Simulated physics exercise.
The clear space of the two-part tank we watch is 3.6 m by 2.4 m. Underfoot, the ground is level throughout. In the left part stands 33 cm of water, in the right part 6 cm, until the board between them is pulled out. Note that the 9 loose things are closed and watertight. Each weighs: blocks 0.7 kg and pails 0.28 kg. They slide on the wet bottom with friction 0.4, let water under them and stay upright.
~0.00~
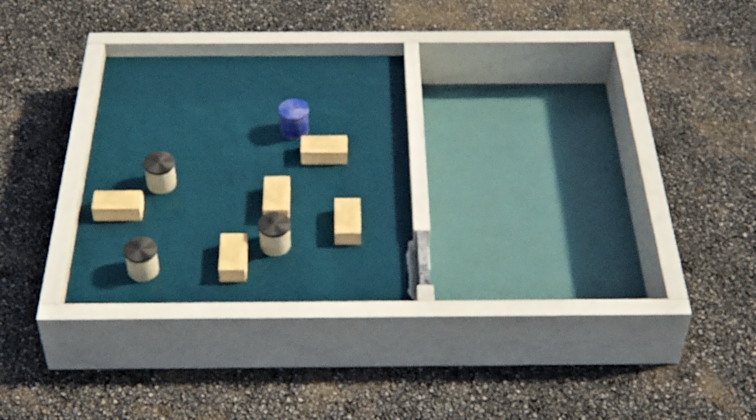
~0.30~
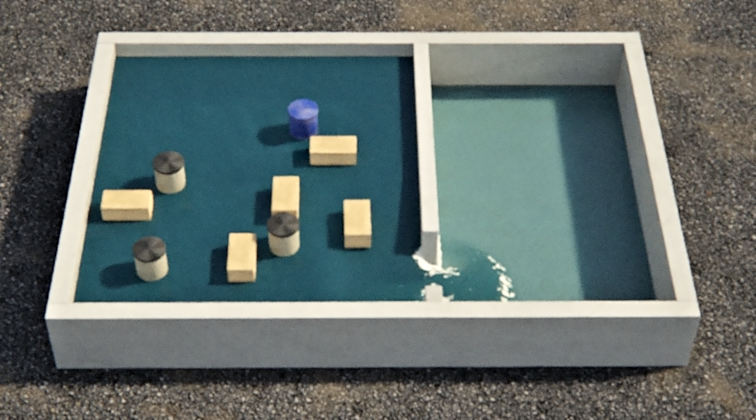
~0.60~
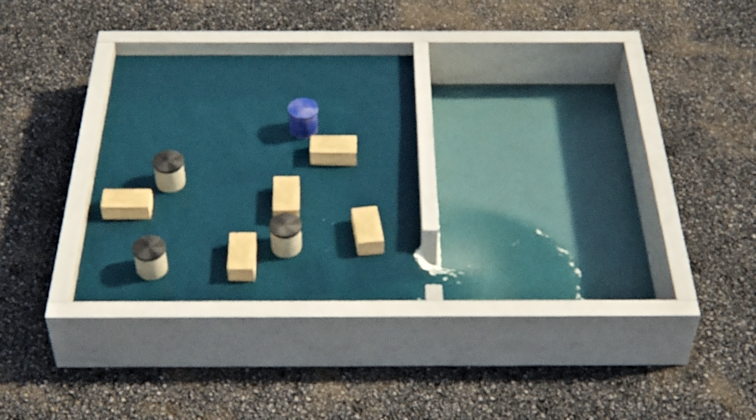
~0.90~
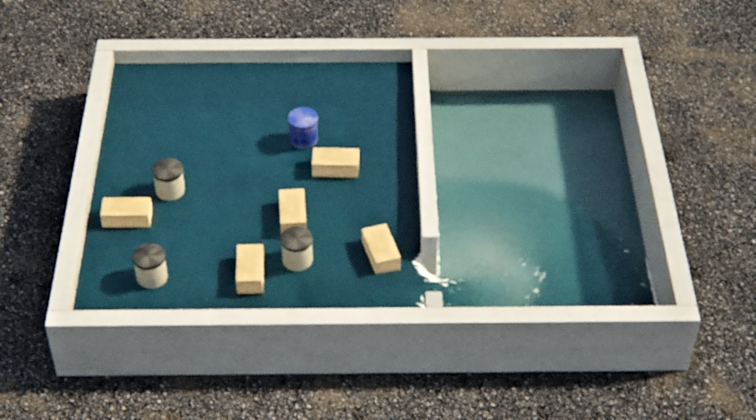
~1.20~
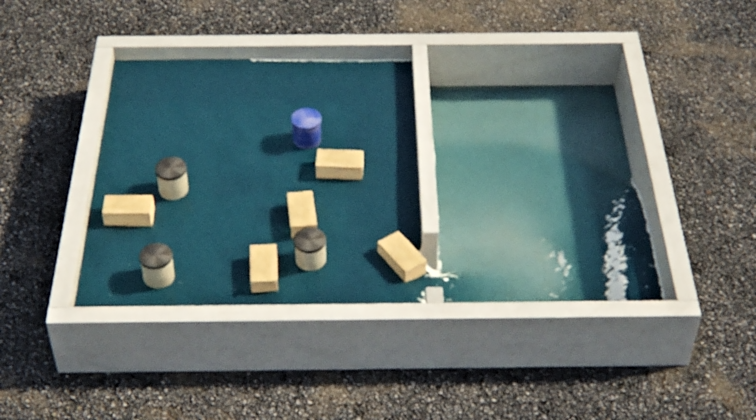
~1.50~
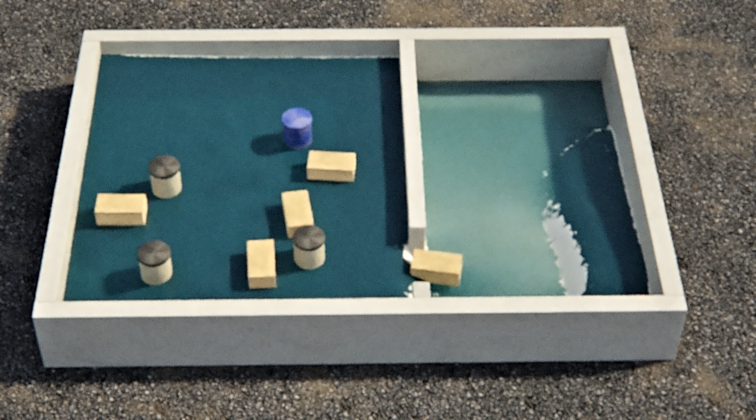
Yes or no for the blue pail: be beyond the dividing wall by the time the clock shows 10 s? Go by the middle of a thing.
As for the blue pail, it stays on this side.
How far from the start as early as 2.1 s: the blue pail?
By that time, close to 20 cm.
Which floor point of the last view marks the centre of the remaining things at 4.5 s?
Around (347, 252).
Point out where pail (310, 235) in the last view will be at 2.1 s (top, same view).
(337, 246) or thereabouts.
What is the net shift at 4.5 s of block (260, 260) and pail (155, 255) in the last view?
They sit 80 cm and 30 cm away, in the order given.
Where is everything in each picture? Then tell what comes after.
The first frame shows the blue pail at (294, 109), afloat; about 1900 L in view; 0 of 9 have shifted.
The second frame shows the blue pail at (303, 109), afloat; about 1900 L in view; 0 of 9 have shifted.
The third frame shows the blue pail at (303, 108), afloat; about 1900 L in view; 1 of 9 have shifted.
The fourth frame shows the blue pail at (303, 117) floats; 31 cm deep round most things; 3 of 9 have shifted.
The fifth frame shows the blue pail at (306, 118) floats, 5 cm from its start; about 1900 L in view; 5 of 9 have shifted.
The sixth frame shows the blue pail at (297, 118) floats, 10 cm from its start; about 1900 L in view; 8 of 9 have shifted.
After 2.1 s the blue pail is near (306, 126), 0.2 m from its start, afloat; 1 of 9 are over the mark; 9 afloat.
After 4.5 s the blue pail is near (323, 149), 0.4 m from its start, afloat; 3 of 9 are over the mark; 9 afloat.
After 7.0 s the blue pail is near (332, 159), 0.5 m from its start, afloat; 5 of 9 are over the mark; 9 afloat.
After 10.0 s the blue pail is near (332, 154), 0.5 m from its start, afloat; 5 of 9 are over the mark; 9 afloat.
